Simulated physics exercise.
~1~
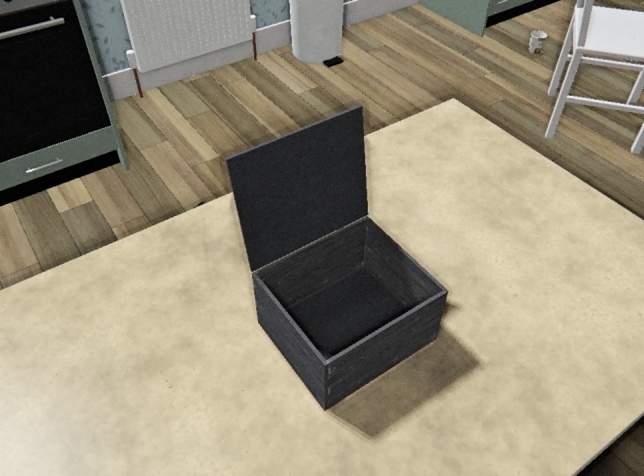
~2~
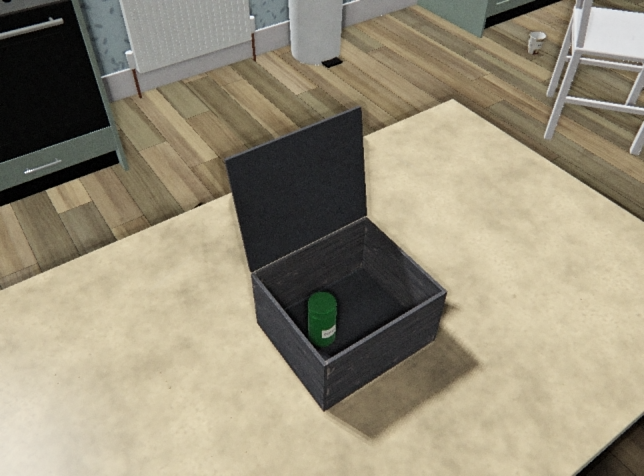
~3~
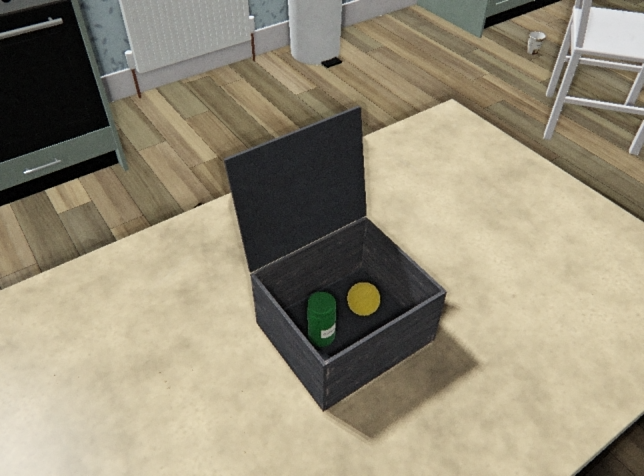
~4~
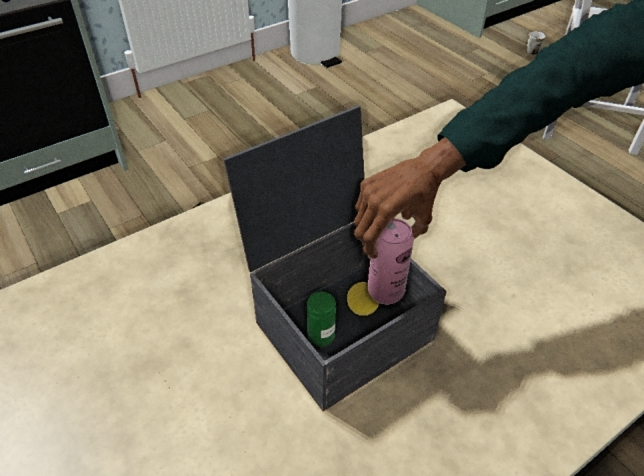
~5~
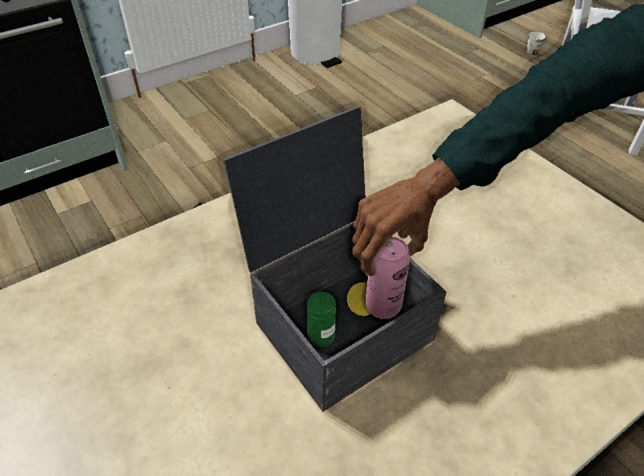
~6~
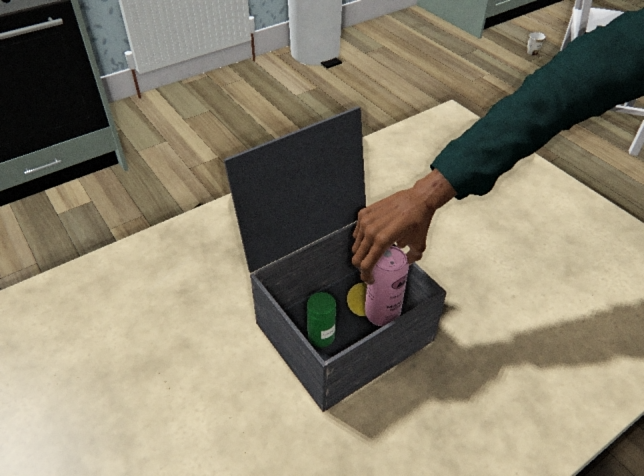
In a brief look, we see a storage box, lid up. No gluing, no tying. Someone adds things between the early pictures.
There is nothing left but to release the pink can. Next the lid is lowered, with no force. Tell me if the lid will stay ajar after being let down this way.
It will stay ajar.
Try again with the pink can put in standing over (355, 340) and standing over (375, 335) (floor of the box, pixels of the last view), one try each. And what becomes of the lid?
First time round it won't go down, and second time round it won't go down.
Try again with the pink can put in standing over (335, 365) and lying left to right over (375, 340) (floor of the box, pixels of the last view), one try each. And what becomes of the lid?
Try 1: Lid not shut; try 2: Lid shut.
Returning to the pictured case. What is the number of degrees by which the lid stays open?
I'd put it at roughly 6°.
Then, 0.90 s later than the last frame, lid starting down; pink can moved about its own width near (383, 312).
Then, 1.50 s later than the last frame, lid 67° above the rim; pink can moved about its own width near (383, 312).
Then, 1.70 s later than the last frame, lid 46° above the rim; pink can moved about its own width near (383, 312).
Then, 1.90 s later than the last frame, lid 19° above the rim; pink can moved about its own width near (383, 312).
When it is over, lid 7° above the rim; moved from the start, pink can; the other 2 as before. End places, in pixels of the last picture, pink can near (383, 312).
